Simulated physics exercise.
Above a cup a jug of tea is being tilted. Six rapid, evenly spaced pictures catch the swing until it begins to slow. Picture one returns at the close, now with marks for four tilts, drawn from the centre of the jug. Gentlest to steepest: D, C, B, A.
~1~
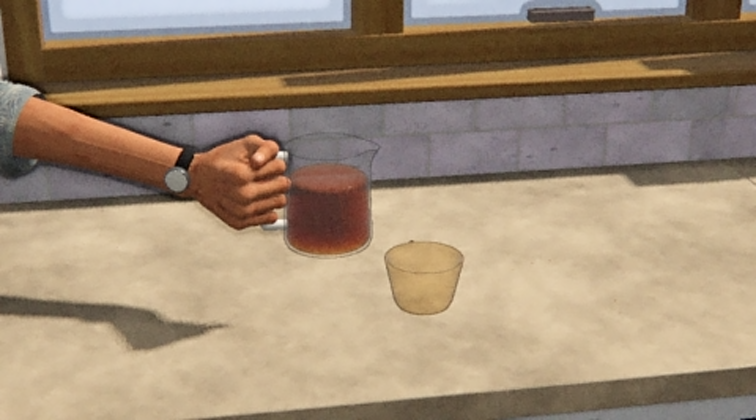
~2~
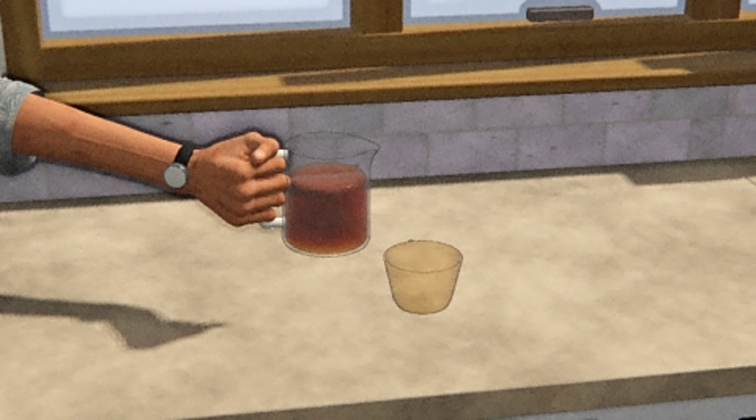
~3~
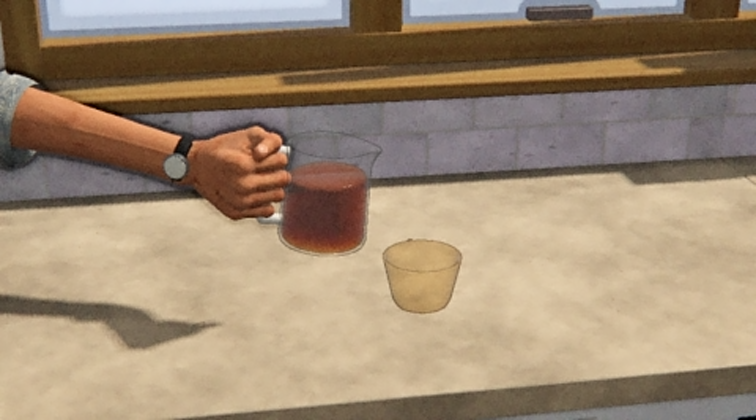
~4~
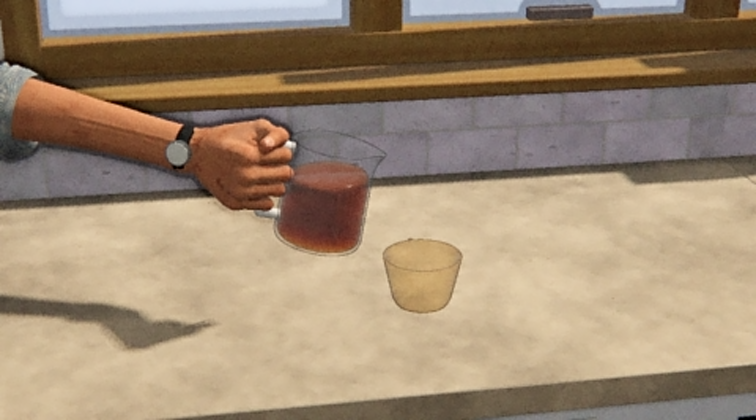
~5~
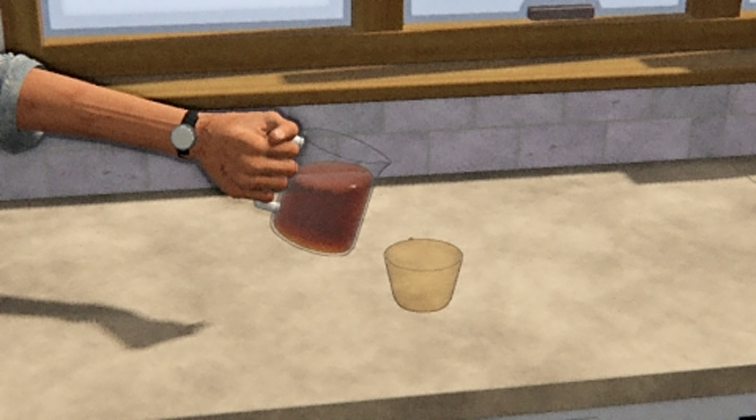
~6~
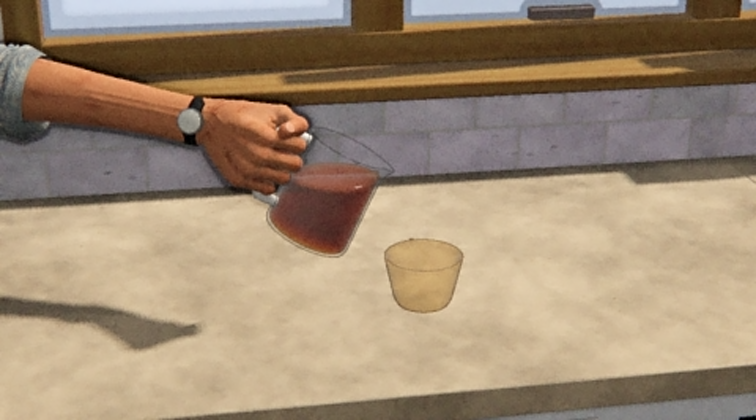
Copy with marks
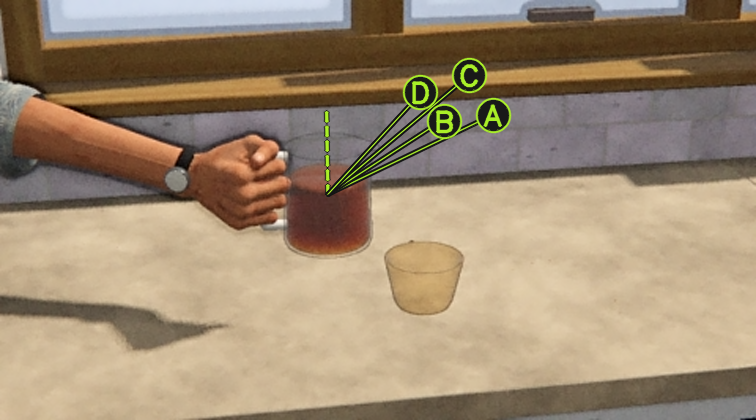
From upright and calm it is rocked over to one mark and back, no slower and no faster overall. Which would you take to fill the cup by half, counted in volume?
B works best here.
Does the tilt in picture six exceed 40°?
No, it does not.
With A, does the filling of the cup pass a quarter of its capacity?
Yes, clearly.
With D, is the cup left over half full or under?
Under half.
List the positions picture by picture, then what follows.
Upright, lip at (378, 146); rim of the cup round (424, 257); nothing has left yet.
Upright, lip at (378, 146); nothing has left yet.
Tipped about 5°, lip at (380, 149); nothing has left yet.
Tipped about 11°, lip at (385, 154); nothing has left yet.
Tipped about 19°, lip at (390, 161); nothing has left yet.
Tipped about 27°, lip at (393, 169); nothing has left yet.
On the marked copy, A at (477, 122); B at (429, 128); C at (455, 86); D at (409, 105).
With A, the cup ends with about 69 % of what it can hold; 8 % of the tea is spilt.
With B, the cup ends with about 49 % of what it can hold; 3 % of the tea is spilt.
With C, the cup ends with about 26 % of what it can hold.
With D, the cup ends with about 11 % of what it can hold.
